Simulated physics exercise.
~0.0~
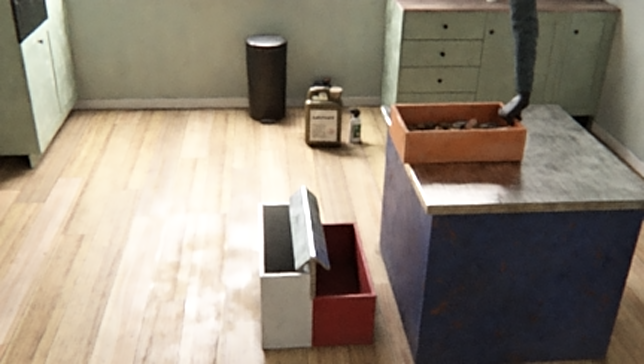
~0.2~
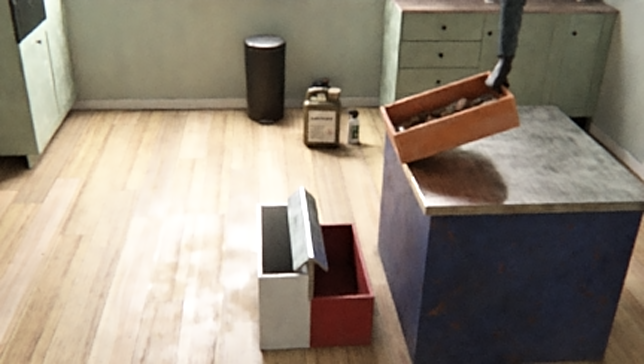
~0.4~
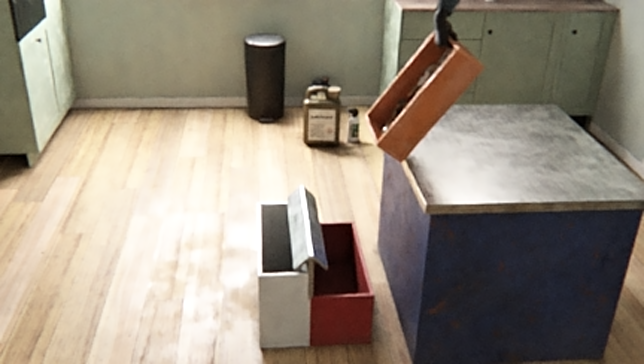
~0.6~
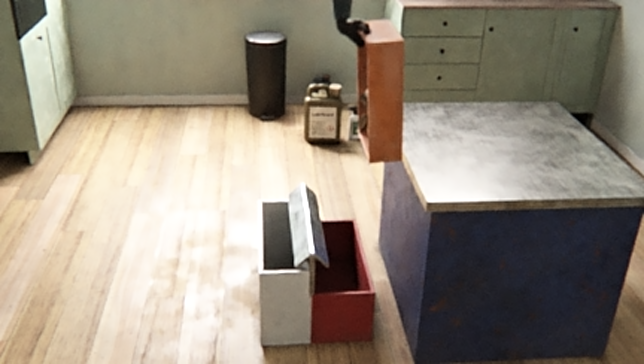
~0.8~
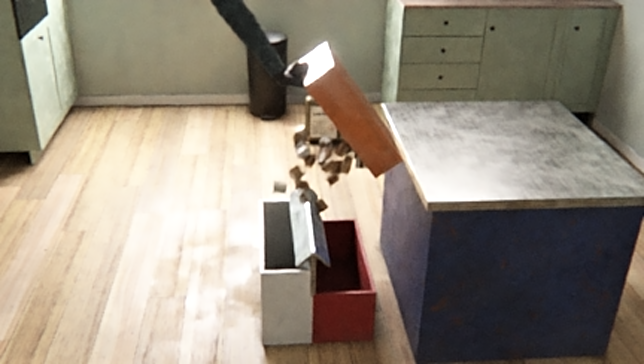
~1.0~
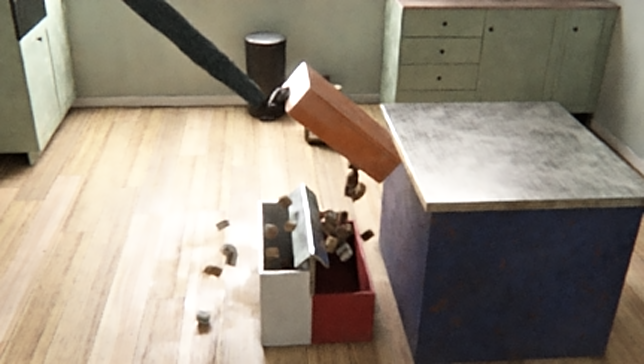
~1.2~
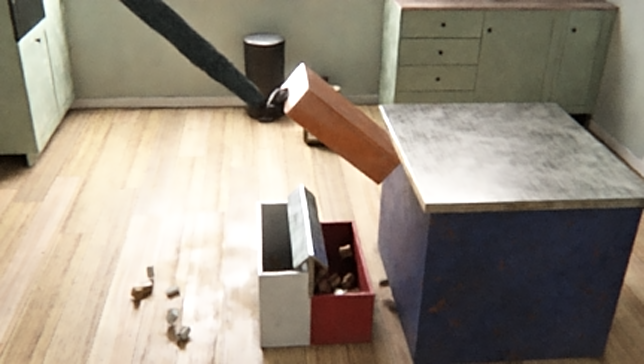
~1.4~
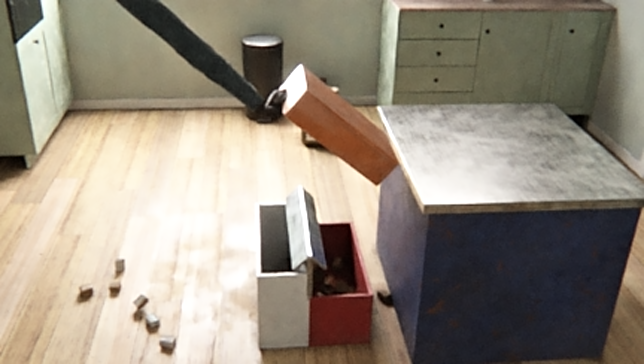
A dark arm lifted an orange crate off the blue bench and tipped it leftward, spilling small brownish pieces over a white box and a red tub, where some landed inside while several tumbled past and ended up on the wooden floor.
